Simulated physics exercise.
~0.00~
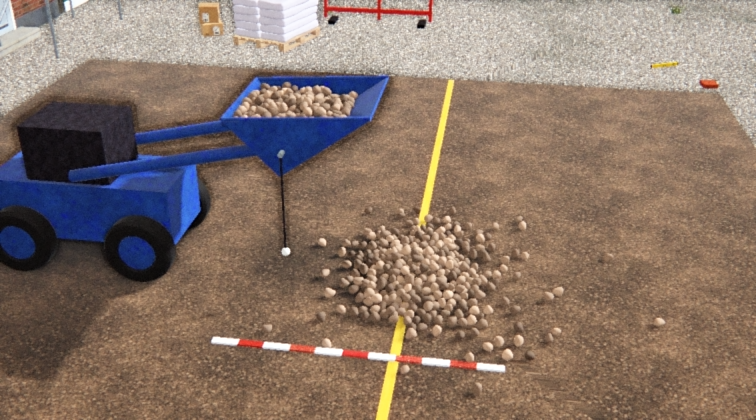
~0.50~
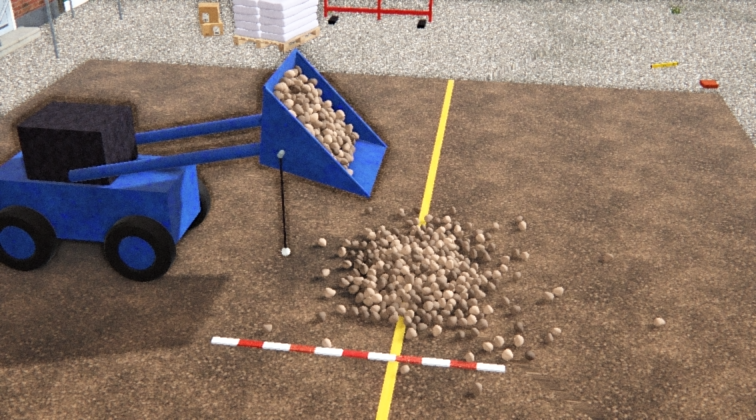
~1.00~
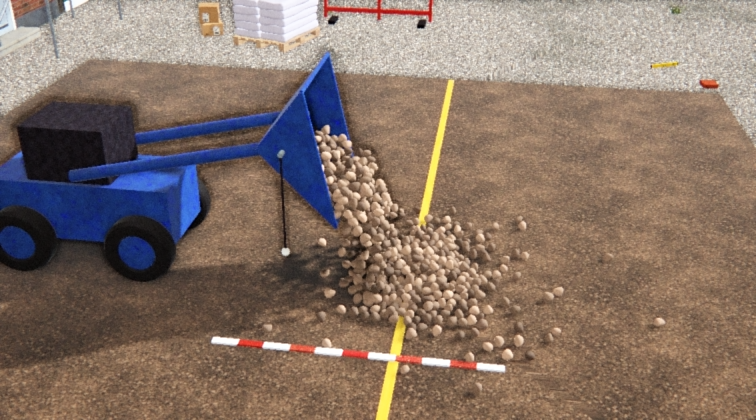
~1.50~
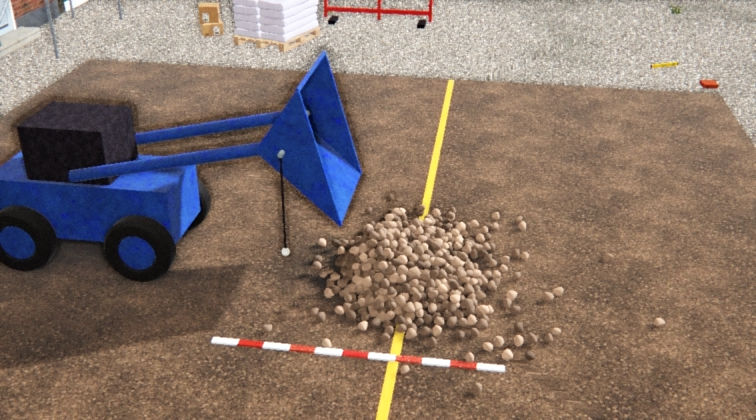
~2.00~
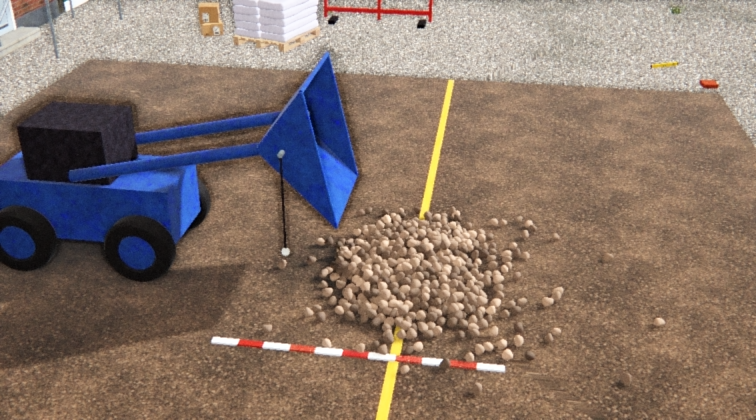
A blue loader stands at the left of a brown dirt floor, seen from above and to one side, its raised bucket full of round tan stones. An earlier heap of similar stones lies loose across a yellow line, behind a red and white striped rod, with pale gravel, a white stack and a red barrier beyond. The bucket tips forward to the right, its stones still inside at first. Then they pour down onto the near side of the heap, and the bucket rocks slightly. Finally it hangs tilted and empty beside a broader heap straddling the line.
